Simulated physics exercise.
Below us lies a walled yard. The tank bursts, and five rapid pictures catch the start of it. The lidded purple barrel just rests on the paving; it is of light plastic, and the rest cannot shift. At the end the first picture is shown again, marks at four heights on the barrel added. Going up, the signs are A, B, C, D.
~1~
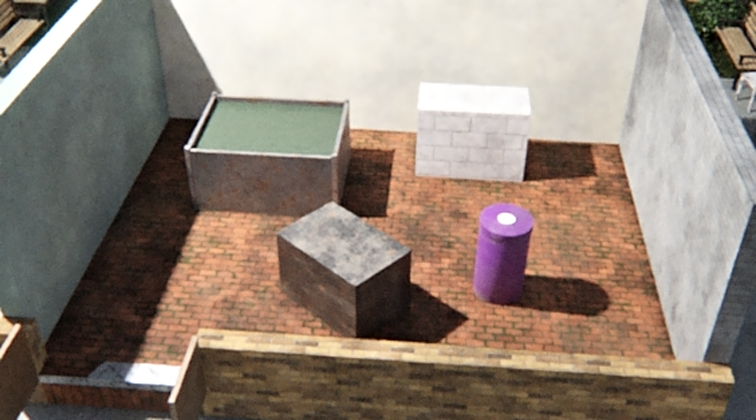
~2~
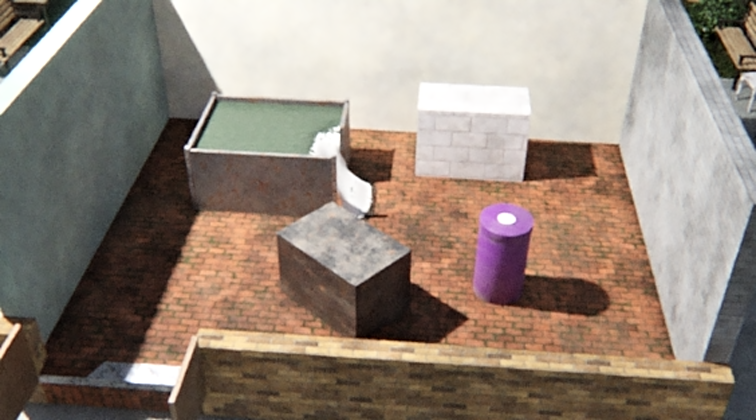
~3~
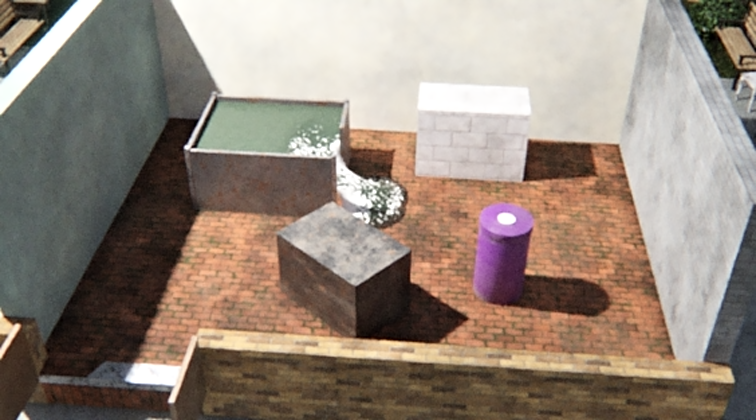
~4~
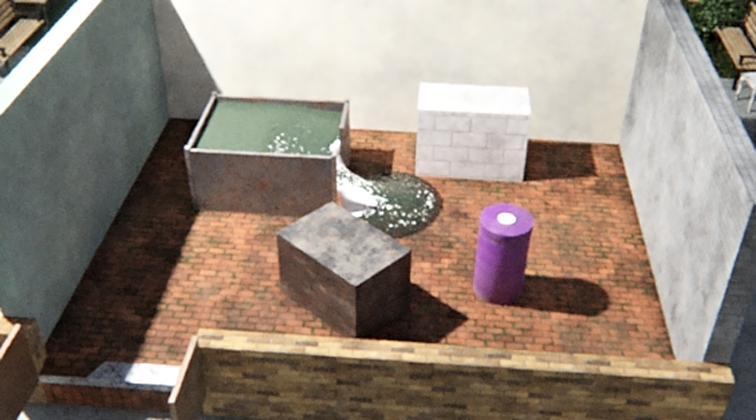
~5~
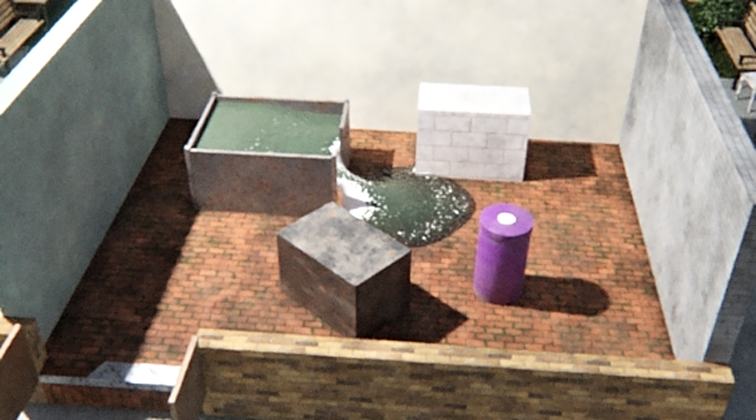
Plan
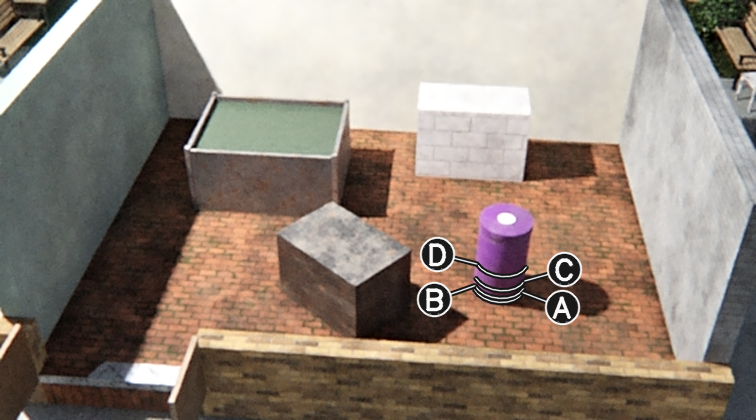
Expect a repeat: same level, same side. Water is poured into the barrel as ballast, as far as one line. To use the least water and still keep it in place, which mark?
Line C.
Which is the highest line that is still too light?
That would be B.
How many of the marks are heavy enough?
Two of them.
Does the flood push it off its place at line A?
Yes.
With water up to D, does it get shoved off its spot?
No.
In white, A at (499, 302); B at (499, 298); C at (500, 290); D at (502, 276); from the bottom up A, B, C, D.
If A is chosen, it is pushed about 3 times its own width away.
If B is chosen, it is pushed about twice its own width away.
If C is chosen, it does not move.
If D is chosen, it does not move.
